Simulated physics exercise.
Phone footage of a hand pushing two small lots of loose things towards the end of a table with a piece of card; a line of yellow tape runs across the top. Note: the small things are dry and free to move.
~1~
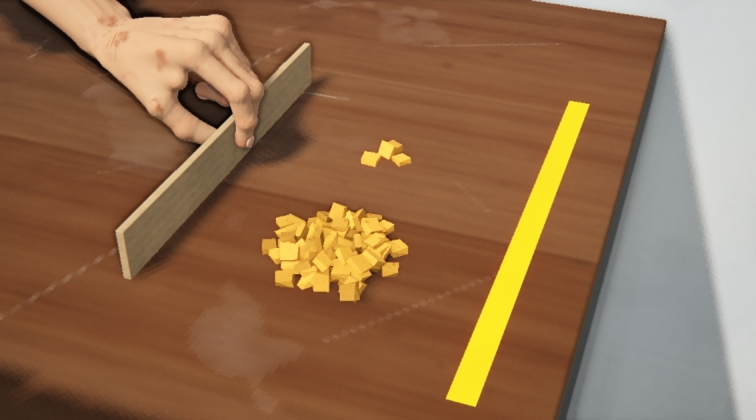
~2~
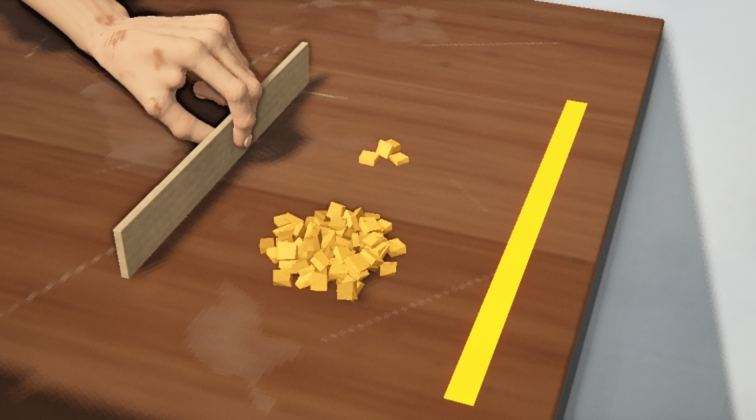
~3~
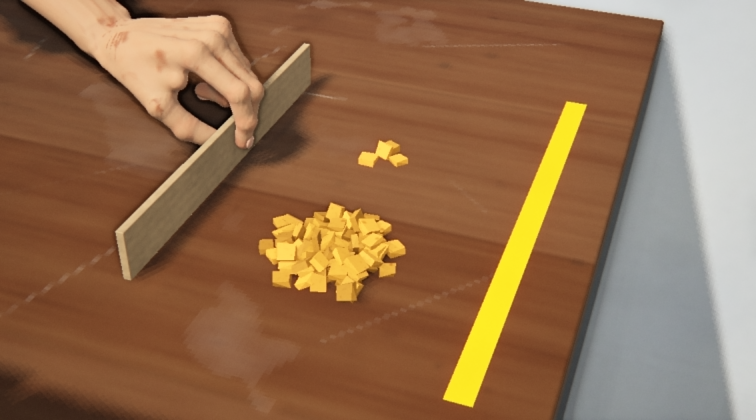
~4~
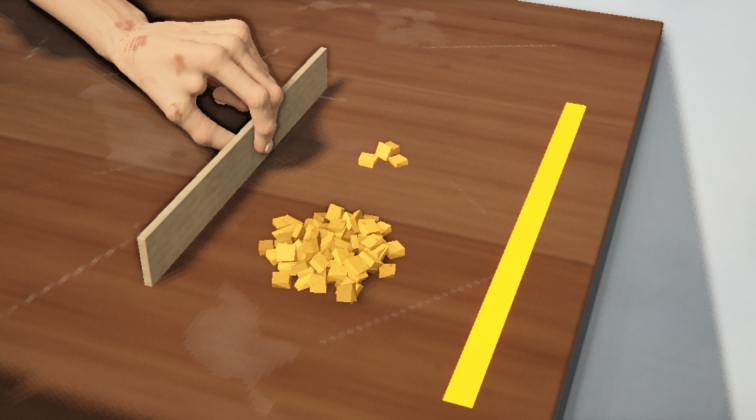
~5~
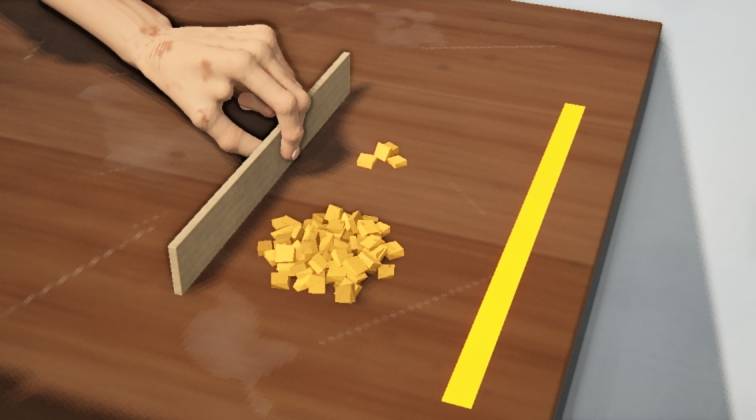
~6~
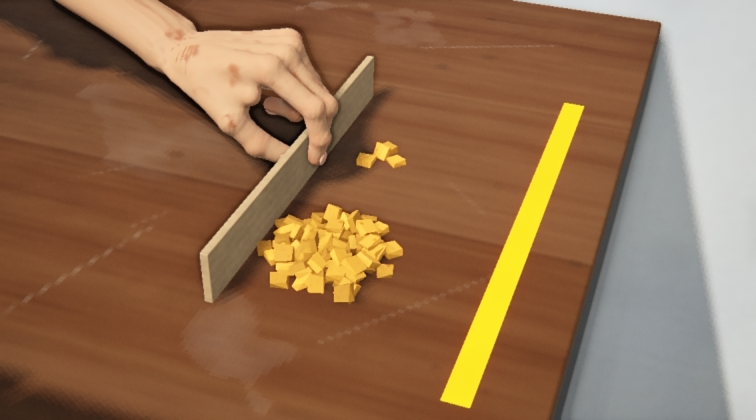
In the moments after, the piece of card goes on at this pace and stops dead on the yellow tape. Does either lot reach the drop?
Front lot? It spills partly off. Back lot? It holds its place up top.
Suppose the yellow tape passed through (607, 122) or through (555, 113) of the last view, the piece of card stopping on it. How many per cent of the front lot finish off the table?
With the first stop around 100 % ends off the table, and with the second around 10 %.
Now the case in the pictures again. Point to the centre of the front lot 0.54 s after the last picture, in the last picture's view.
Around (424, 275).
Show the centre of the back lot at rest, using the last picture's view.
I'd put it somewhere close to (564, 192).
Then, 0.54 s on from there, piece of card still moving, near (422, 163); front lot all on the table, its front near (485, 299); back lot all on the table, its front near (464, 173).
Then, 1.11 s on from there, piece of card stopped at the yellow tape; front lot near a quarter over the edge; back lot all on the table, its front near (579, 196).
Then, 1.39 s on from there, piece of card stopped at the yellow tape; front lot near a third over the edge; back lot all on the table, its front near (579, 196).
In the end, piece of card stopped at the yellow tape; front lot near a third over the edge; back lot all on the table, its front near (579, 196).
